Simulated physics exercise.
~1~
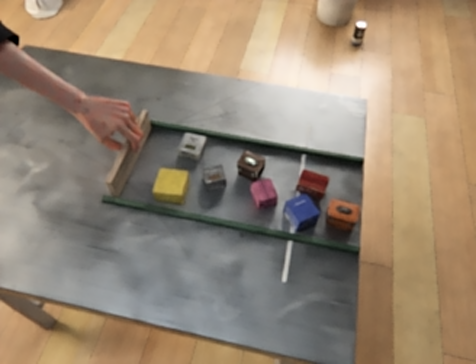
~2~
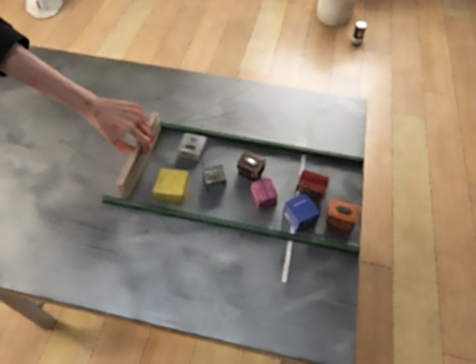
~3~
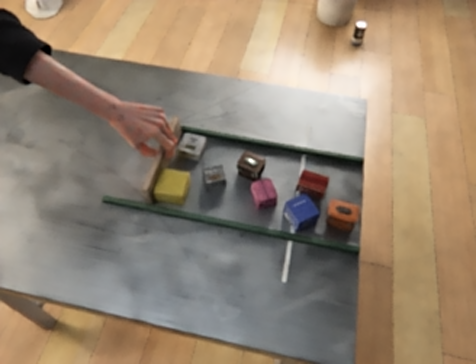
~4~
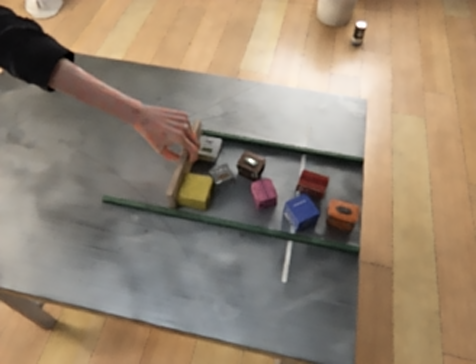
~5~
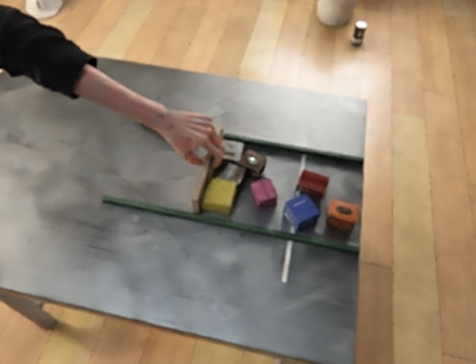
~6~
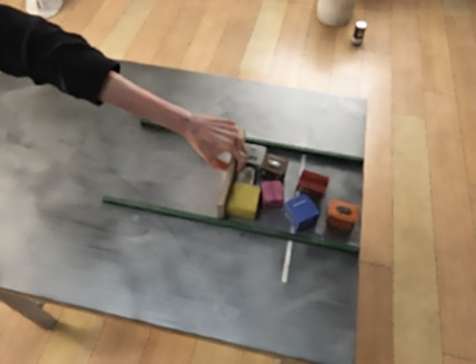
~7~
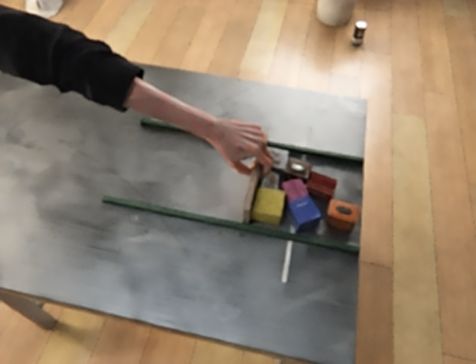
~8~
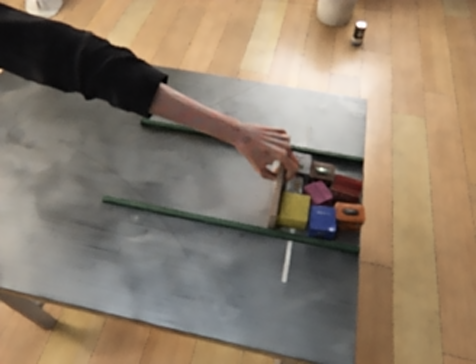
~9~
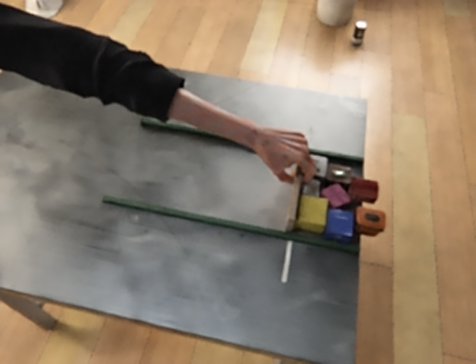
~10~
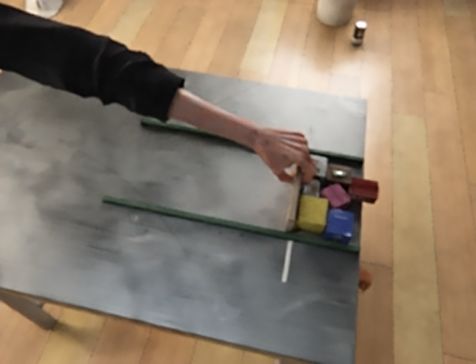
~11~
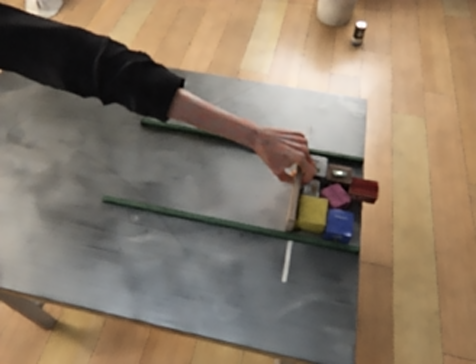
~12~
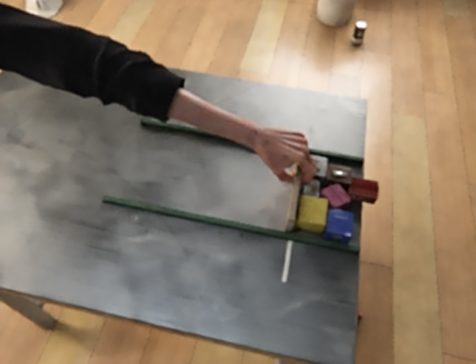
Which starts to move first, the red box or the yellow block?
The yellow block starts to move first, pushed along by the board early in the sweep. The red box only shifts later, as the gathered things near the table's right edge.
